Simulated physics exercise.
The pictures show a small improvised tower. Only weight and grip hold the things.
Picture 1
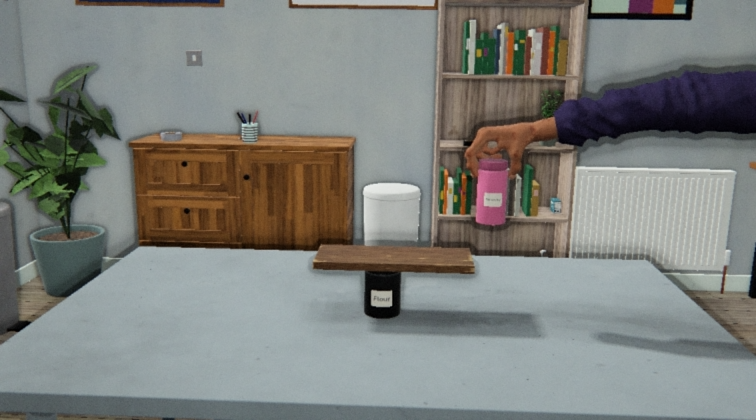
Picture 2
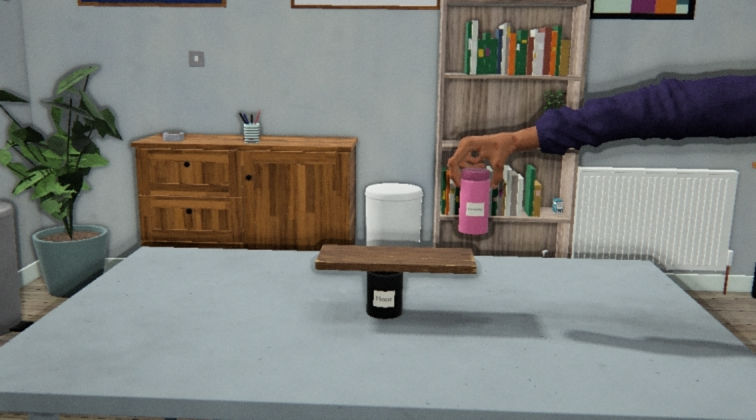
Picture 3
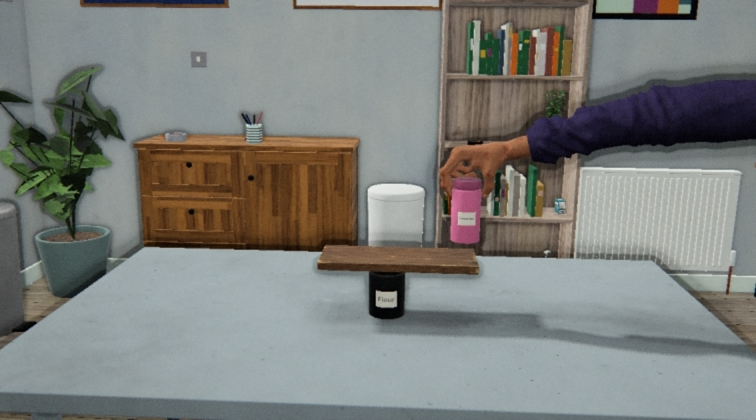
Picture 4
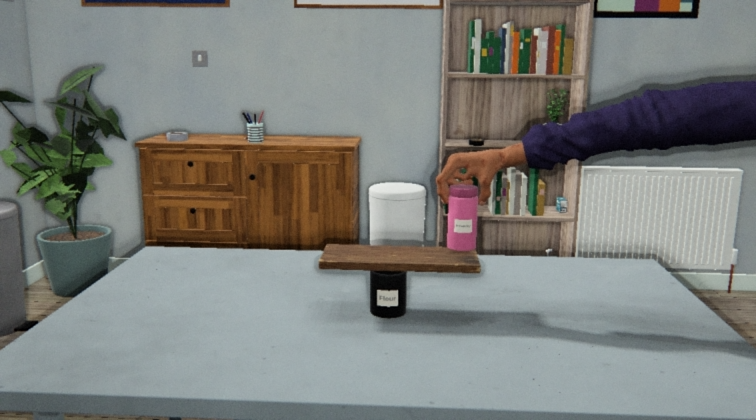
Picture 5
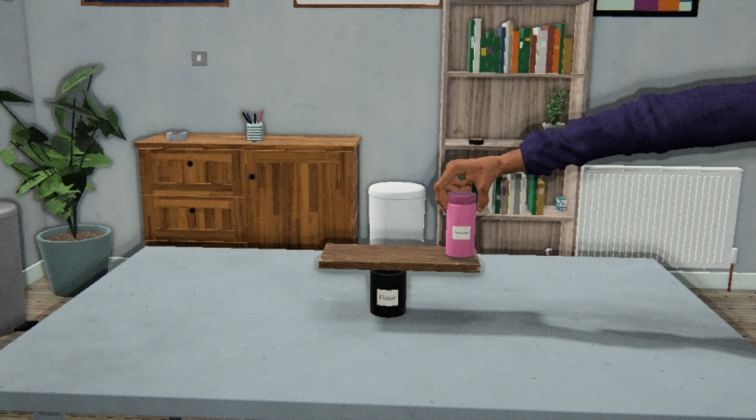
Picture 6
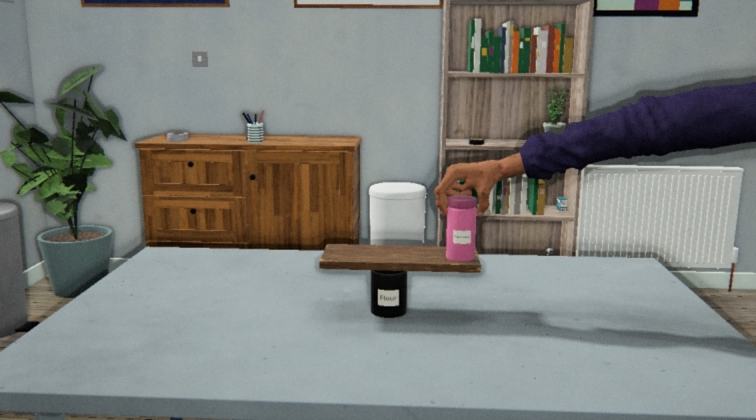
On a grey table in a room, a hand lowered a pink jar leftward and down onto the right end of a brown board balanced across a black jar, and kept hold of it there.
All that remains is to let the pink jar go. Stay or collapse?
Here the stack loses its balance.
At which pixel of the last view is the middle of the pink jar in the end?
Around (506, 298).
Then, 0.40 s on from there, pink jar now fallen; brown board turned 50° from how it was put.
Then, 0.50 s on from there, brown board turned 46° from how it was put.
In the end, fallen, pink jar; toppled in the stack, brown board; black jar unmoved. At the end, from the last picture's camera, pink jar near (506, 298). The stack comes apart.
